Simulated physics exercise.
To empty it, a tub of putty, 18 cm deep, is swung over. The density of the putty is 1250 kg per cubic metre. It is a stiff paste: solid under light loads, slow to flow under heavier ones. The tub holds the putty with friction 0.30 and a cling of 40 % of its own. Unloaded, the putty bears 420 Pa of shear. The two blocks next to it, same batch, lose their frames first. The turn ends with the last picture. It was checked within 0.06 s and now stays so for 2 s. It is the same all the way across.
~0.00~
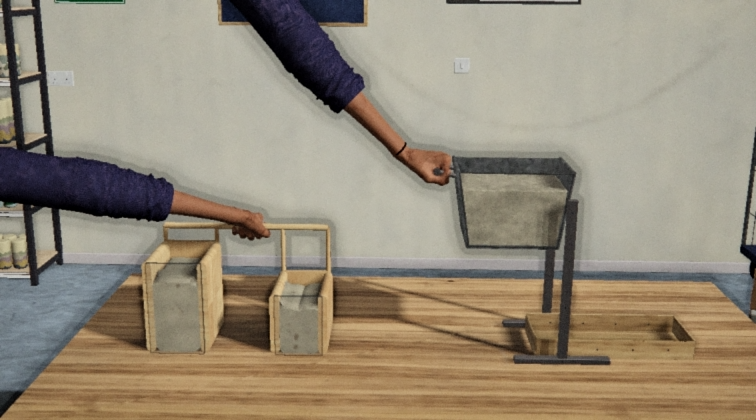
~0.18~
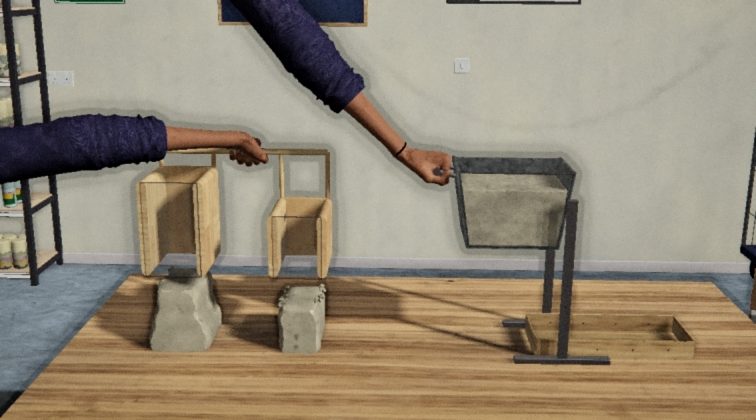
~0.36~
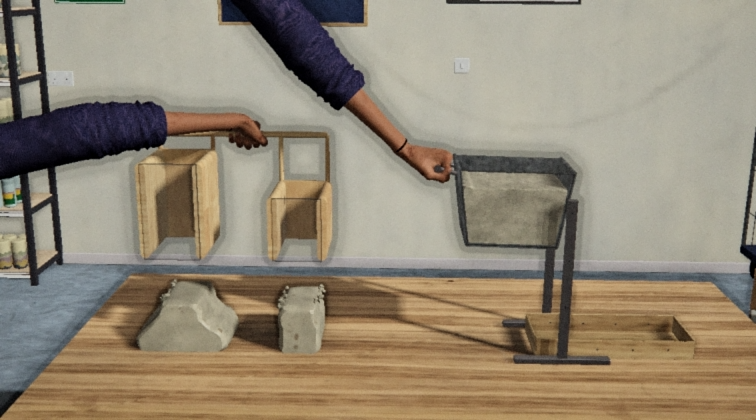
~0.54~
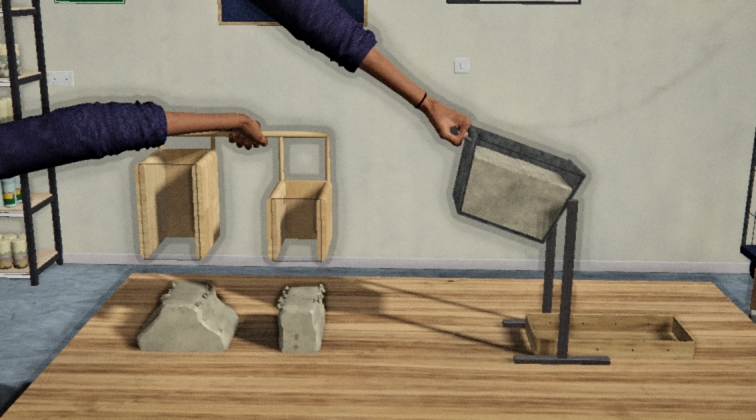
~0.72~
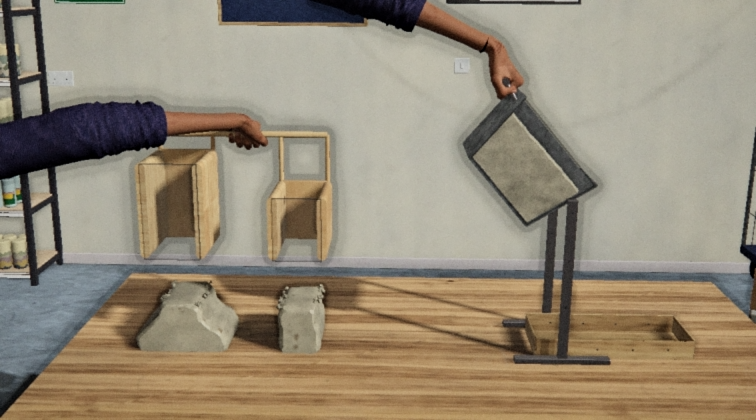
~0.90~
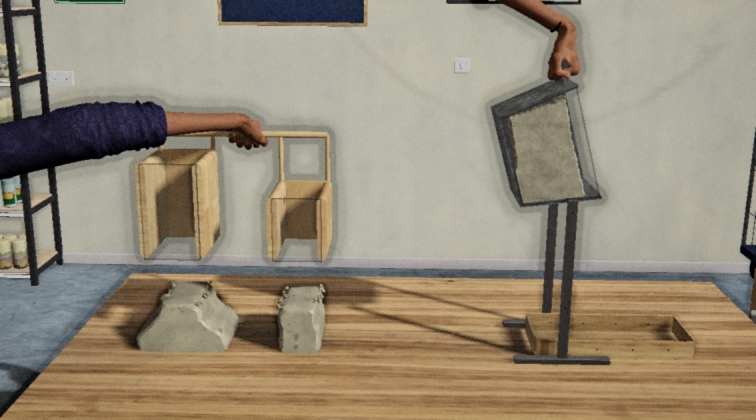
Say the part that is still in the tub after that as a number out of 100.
The part that is still in the tub after that is near 57 %.
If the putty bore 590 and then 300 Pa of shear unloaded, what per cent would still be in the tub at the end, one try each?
In that order: 75 %, 50 %.
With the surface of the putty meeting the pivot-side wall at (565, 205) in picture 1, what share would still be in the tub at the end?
In that case some 90 per cent.
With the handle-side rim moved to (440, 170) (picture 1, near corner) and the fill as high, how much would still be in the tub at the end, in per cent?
Then about 45 %.
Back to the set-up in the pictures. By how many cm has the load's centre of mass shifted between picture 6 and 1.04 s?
Roughly 4 cm.
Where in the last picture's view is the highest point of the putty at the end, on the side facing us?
At about (548, 157).
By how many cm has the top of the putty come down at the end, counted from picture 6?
Roughly 13 cm.
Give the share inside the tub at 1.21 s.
Near 70 %.
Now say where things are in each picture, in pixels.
The first frame shows handle-side rim at (461, 172), tilt 0 degrees; top of the putty at (539, 190); blocks stand 20 cm, 13 cm (left to right).
The second frame shows handle-side rim at (461, 172), tilt 0 degrees; top of the putty at (539, 190); blocks stand 17 cm, 13 cm (left to right).
The third frame shows handle-side rim at (461, 169), tilt 1 degrees; top of the putty at (468, 187); blocks stand 13 cm, 12 cm (left to right).
The fourth frame shows handle-side rim at (478, 137), tilt 19 degrees; top of the putty at (475, 158); blocks stand 13 cm, 12 cm (left to right).
The fifth frame shows handle-side rim at (526, 99), tilt 49 degrees; top of the putty at (513, 117); blocks stand 13 cm, 12 cm (left to right).
The sixth frame shows handle-side rim at (577, 88), tilt 74 degrees; top of the putty at (565, 101); blocks stand 13 cm, 12 cm (left to right).
After 1.04 s, the tub is at 74 degrees and holds 97 %.
After 1.21 s, the tub is at 74 degrees and holds 72 %.
After 1.38 s, the tub is at 74 degrees and holds 58 %.
After 1.55 s, the tub is at 74 degrees and holds 57 %.
After 2.90 s, at the end, the tub is at 74 degrees and holds 57 %.
